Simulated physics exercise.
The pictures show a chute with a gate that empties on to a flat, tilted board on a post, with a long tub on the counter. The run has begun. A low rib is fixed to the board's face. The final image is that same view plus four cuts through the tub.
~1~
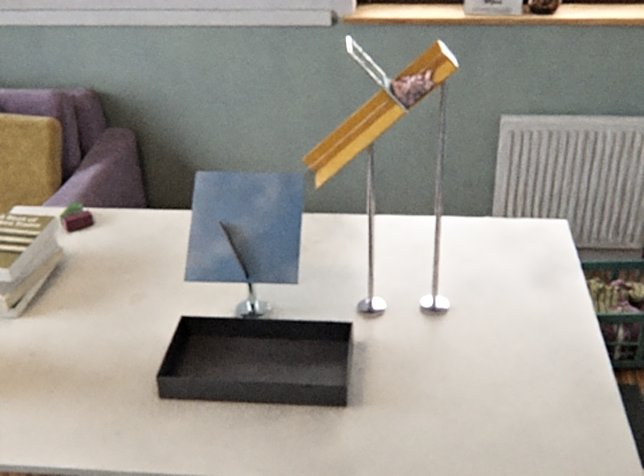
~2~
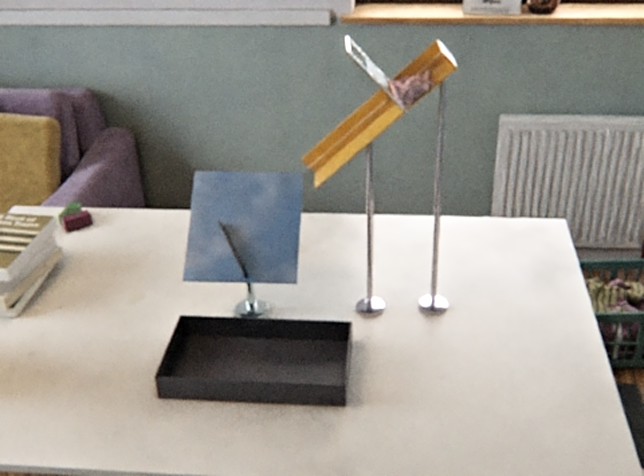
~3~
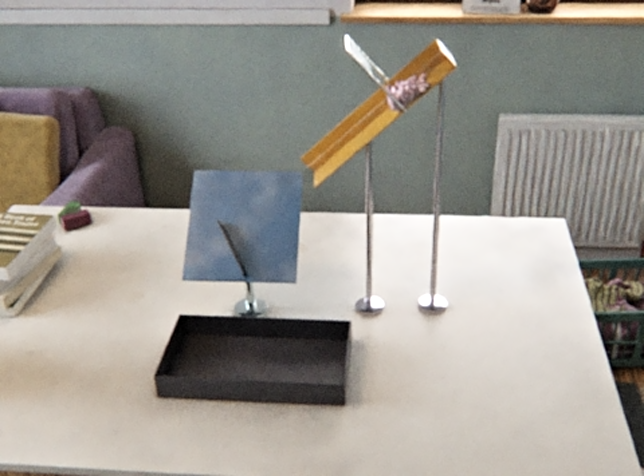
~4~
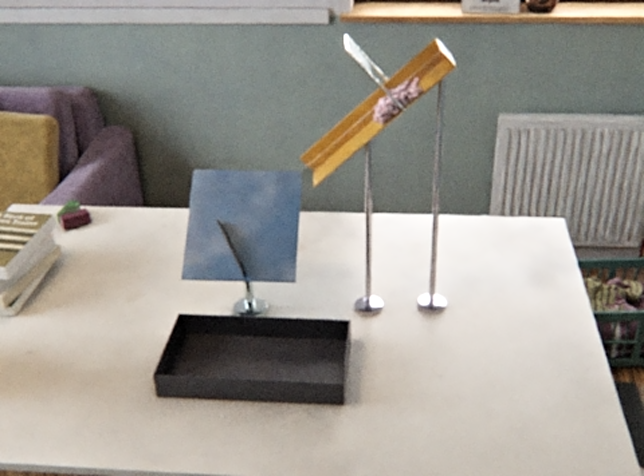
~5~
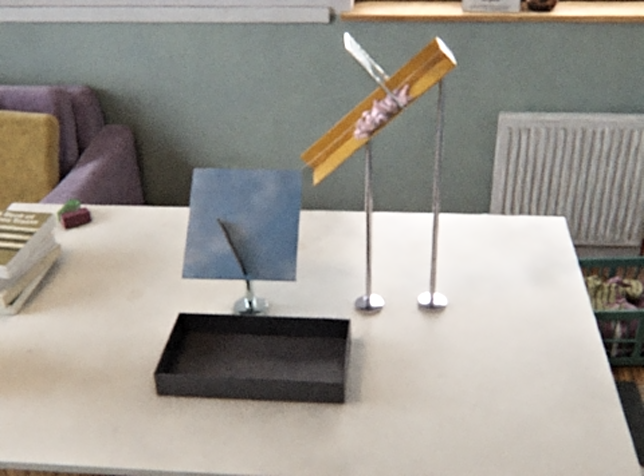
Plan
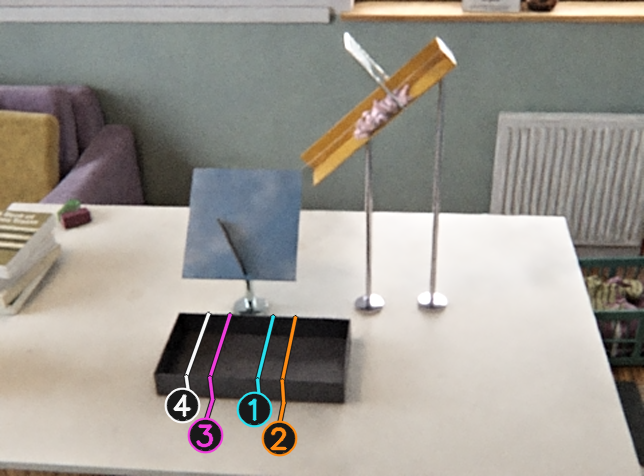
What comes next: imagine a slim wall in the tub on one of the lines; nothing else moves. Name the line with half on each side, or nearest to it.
Line 1 does it best.
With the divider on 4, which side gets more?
More lands on the right.
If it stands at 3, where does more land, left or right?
The right side.
On the marked copy, line 1 crosses the front rim at (257, 378); line 2 crosses the front rim at (282, 380); line 3 crosses the front rim at (210, 376); line 4 crosses the front rim at (186, 375).
If 1 is chosen, of what is caught, roughly two thirds on the left of the divider, roughly a third on the right.
If 2 is chosen, of what is caught, almost all on the left of the divider, about a tenth on the right.
If 3 is chosen, of what is caught, about a tenth on the left of the divider, the larger part on the right.
If 4 is chosen, of what is caught, just a few on the left of the divider, almost all on the right.
